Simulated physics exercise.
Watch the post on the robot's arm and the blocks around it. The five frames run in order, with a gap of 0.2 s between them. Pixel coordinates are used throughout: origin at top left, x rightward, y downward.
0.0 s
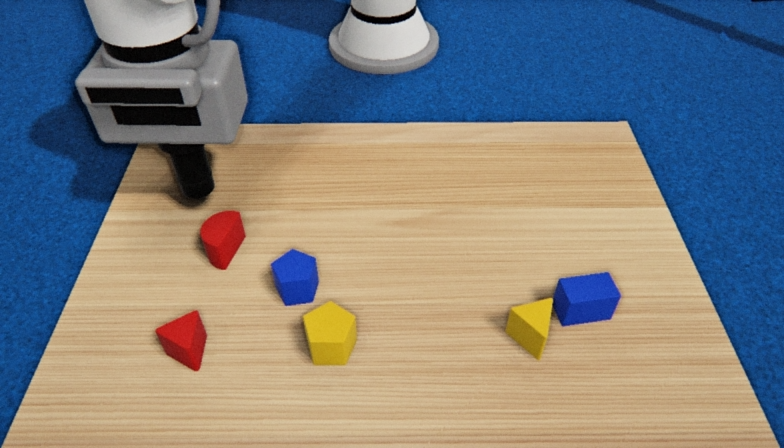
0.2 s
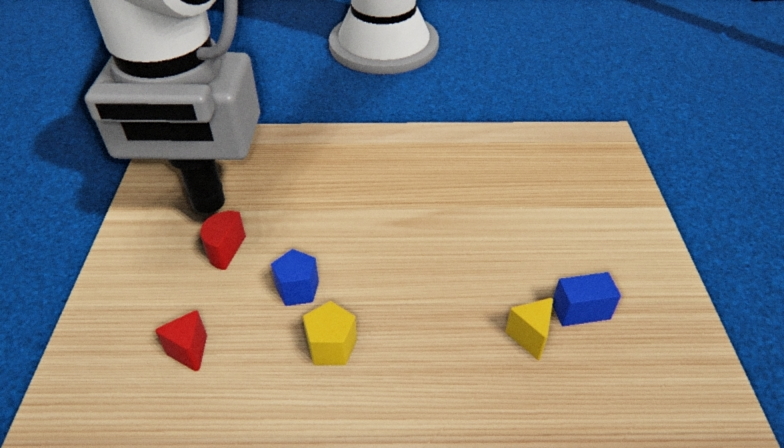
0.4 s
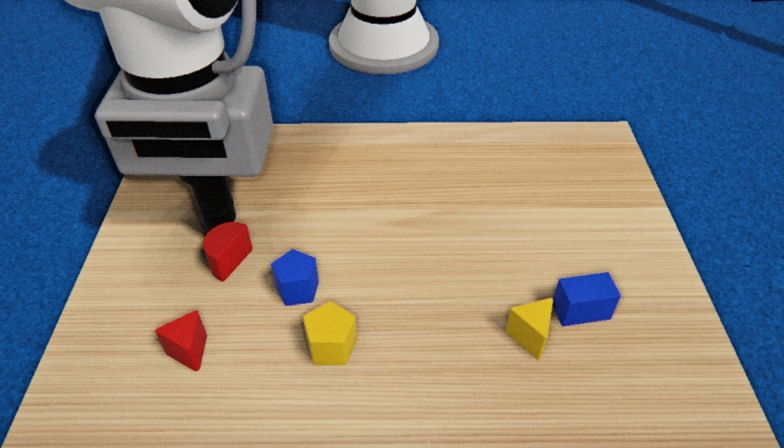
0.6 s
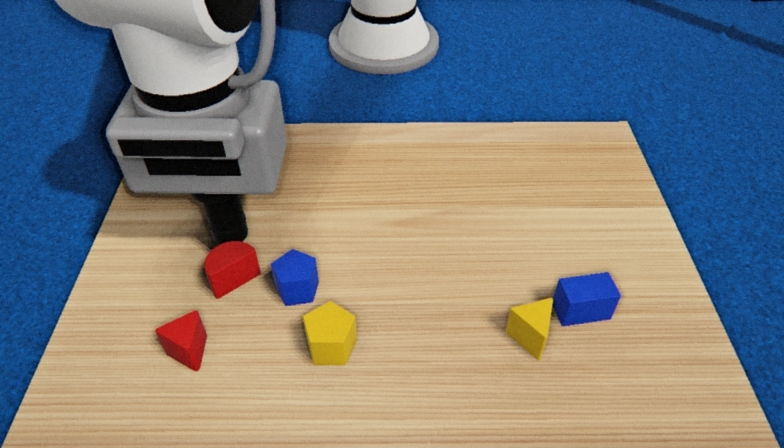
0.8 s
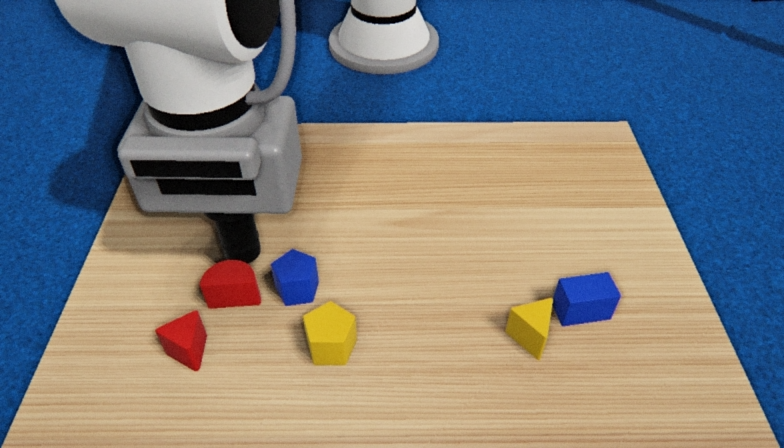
A pale wooden board on a blue floor is seen from above at an angle by a still camera. Red, blue and yellow blocks sit across it, a yellow triangular one beside a blue one on the right, while a white and grey robot arm with a black post reaches in at upper left. The arm moves slightly down and right, its post nudging the red half-round block toward the viewer and turning it, while the others stay still.
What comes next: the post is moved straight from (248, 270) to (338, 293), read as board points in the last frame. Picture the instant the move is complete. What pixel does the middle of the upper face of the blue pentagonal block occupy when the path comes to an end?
The answer is (360, 293).
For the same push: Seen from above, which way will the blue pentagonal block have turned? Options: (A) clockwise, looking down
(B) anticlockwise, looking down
That would be A.
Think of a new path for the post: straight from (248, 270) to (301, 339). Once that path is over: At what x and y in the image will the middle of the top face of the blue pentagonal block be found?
My estimate: (316, 277).
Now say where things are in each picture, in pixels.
In the first frame, post's lower end at (199, 189); red half-round block at (218, 226); blue pentagonal block at (294, 266); yellow pentagonal block at (328, 323).
In the second frame, post at (209, 204); blocks still.
In the third frame, post at (220, 219); red half-round block at (222, 237).
In the fourth frame, post at (231, 235); red half-round block at (226, 255).
In the fifth frame, post at (243, 253); red half-round block at (228, 273); blue pentagonal block at (294, 266); yellow pentagonal block at (328, 323).
What follows on the original path. Halfway along, post at (290, 264); blue pentagonal block at (317, 276).
At the end, post at (336, 276); red half-round block still; blue pentagonal block at (360, 293), turned 20° clockwise; yellow pentagonal block at (334, 329), turned 25° clockwise.
